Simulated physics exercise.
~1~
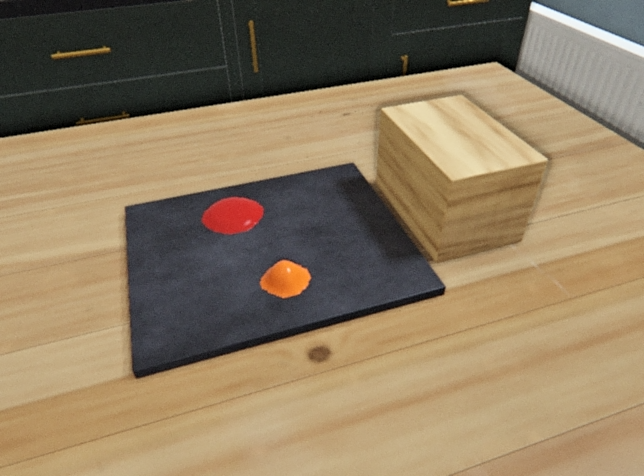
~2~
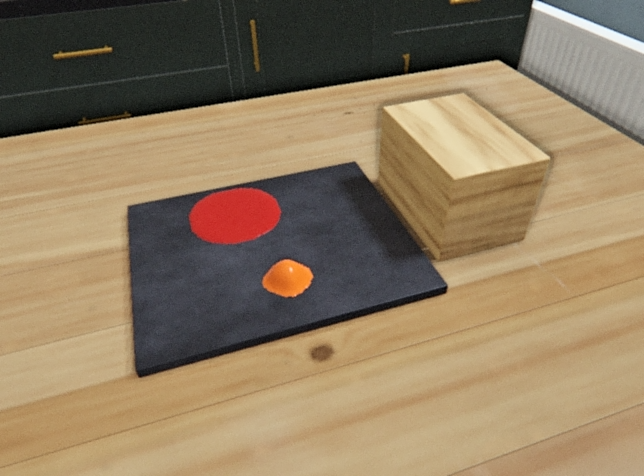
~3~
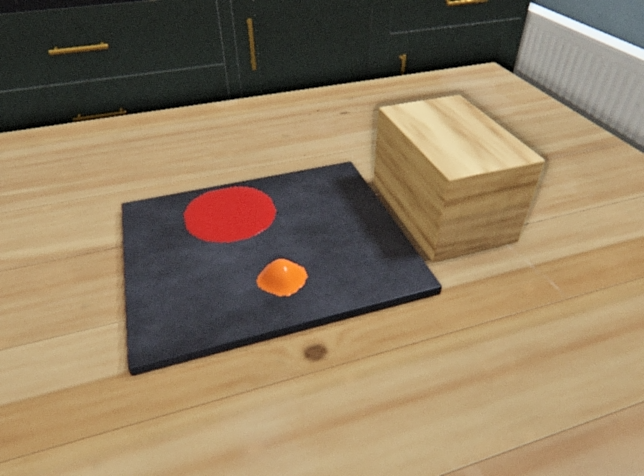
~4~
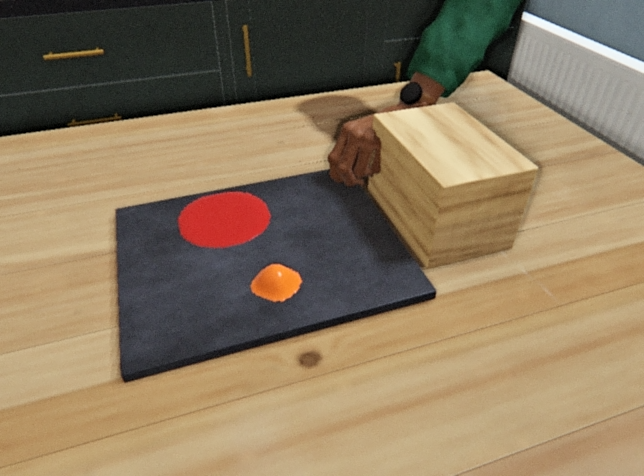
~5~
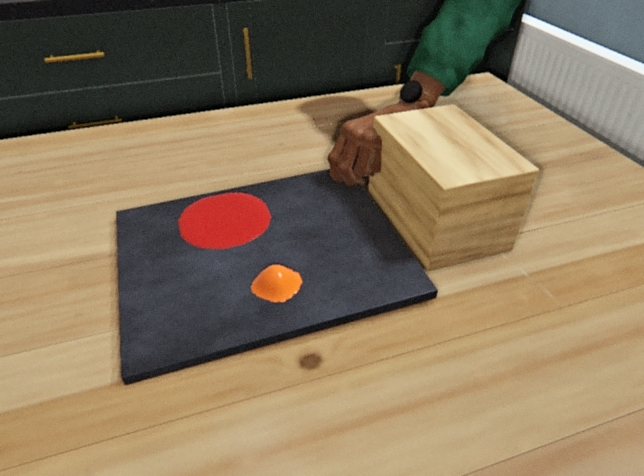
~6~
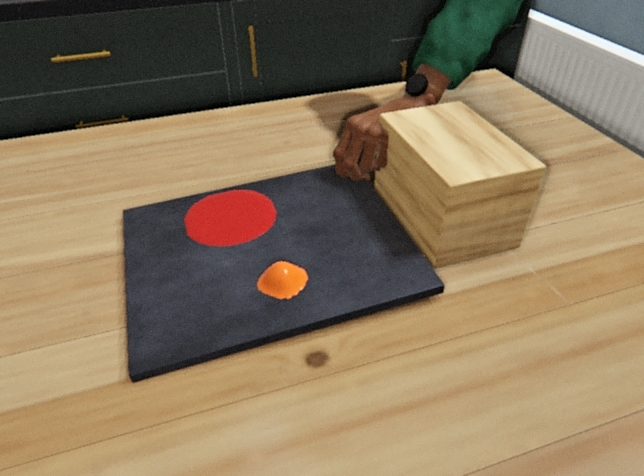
A hand in a green sleeve with a dark wristband comes in behind a wooden block and takes the far end of a dark board on a pale wooden table, seen from above at an angle in a kitchen. Red paste at the board's upper left spreads into a thin, flat round, while the orange heap nearer the front keeps its shape. The board then tilts very slightly, and the view shifts a little.
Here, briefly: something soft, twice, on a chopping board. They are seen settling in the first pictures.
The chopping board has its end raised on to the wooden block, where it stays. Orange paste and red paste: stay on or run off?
Orange paste - stays on; red paste - runs off.
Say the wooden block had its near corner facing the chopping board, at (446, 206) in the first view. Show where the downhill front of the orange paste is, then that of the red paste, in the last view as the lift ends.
The tips end near (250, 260) and near (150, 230), in that order.
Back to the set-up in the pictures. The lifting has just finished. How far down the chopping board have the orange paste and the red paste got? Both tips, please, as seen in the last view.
In the last picture, the first one sits at (243, 252) and the second at (126, 237).
Shortly, slope about 23°; the orange paste has not moved; the red paste has crept down a long way.
Then, the orange paste has not moved; the red paste is dripping off the low end.
At the finish, slope about 23°; the orange paste has not moved; the red paste is dripping off the low end.
